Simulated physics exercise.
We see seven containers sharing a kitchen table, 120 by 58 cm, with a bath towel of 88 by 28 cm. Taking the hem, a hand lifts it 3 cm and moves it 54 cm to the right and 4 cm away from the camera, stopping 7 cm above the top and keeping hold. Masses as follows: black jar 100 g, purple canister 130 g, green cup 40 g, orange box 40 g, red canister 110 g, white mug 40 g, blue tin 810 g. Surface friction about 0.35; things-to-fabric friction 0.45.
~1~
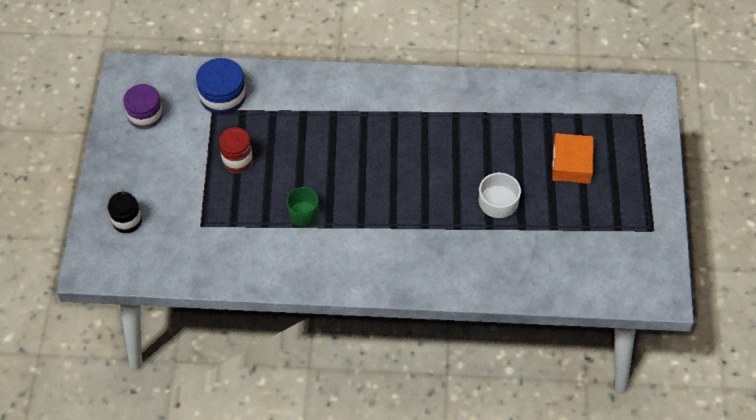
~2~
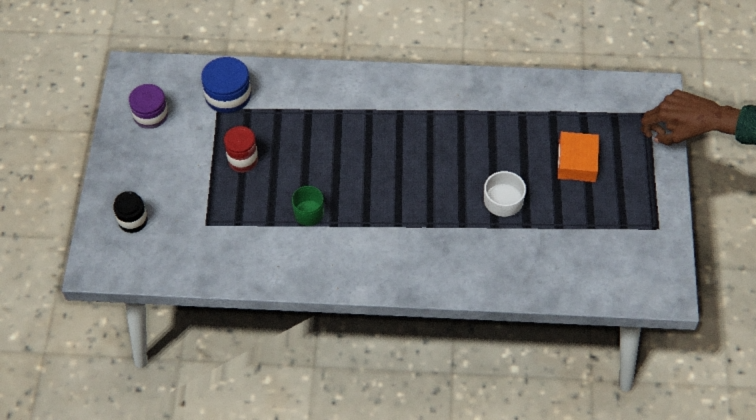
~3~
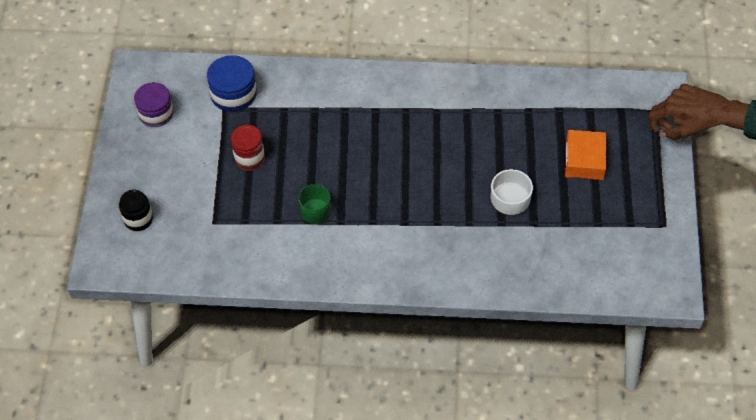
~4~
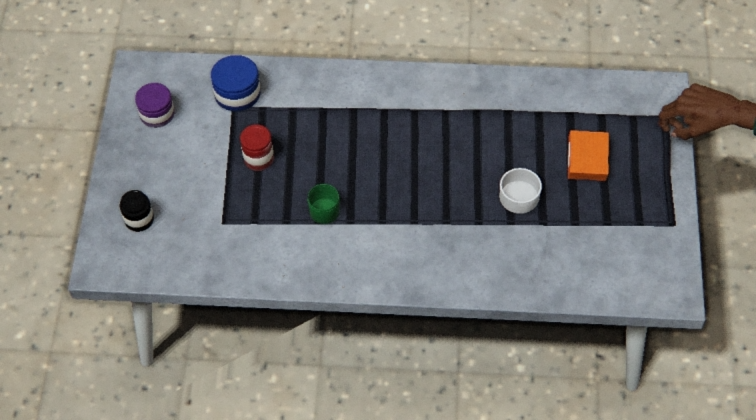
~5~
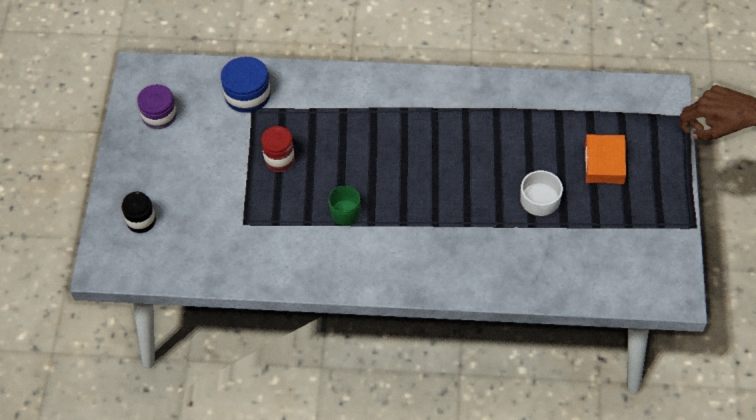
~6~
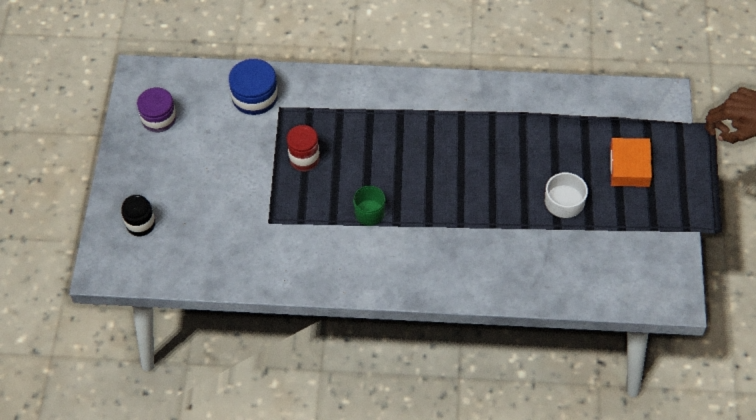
A hand pulling a dark striped towel rightward across a table, carrying five containers along while the purple and black ones stay put.
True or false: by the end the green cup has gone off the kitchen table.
True.
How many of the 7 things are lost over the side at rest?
3 in all.
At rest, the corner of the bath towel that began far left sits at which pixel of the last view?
About (622, 105).
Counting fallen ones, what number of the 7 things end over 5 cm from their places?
4 in all.
Next, 80 % of the bath towel is still over the top; green cup 25 cm off its start, red canister 25 cm off its start, white mug 25 cm off its start.
Then, 60 % of the bath towel is still over the top; green cup 40 cm off its start, white mug 41 cm off its start, red canister 41 cm off its start.
After that, 45 % of the bath towel is still over the top; green cup 58 cm off its start at (617, 181), red canister 57 cm off its start at (540, 126), white mug over the edge.
Later, 25 % of the bath towel is still over the top; green cup 76 cm off its start, red canister 73 cm off its start, white mug over the edge.
At the end, 15 % of the bath towel is still over the top; green cup over the edge, red canister 84 cm off its start at (677, 127), white mug over the edge, orange box over the edge.
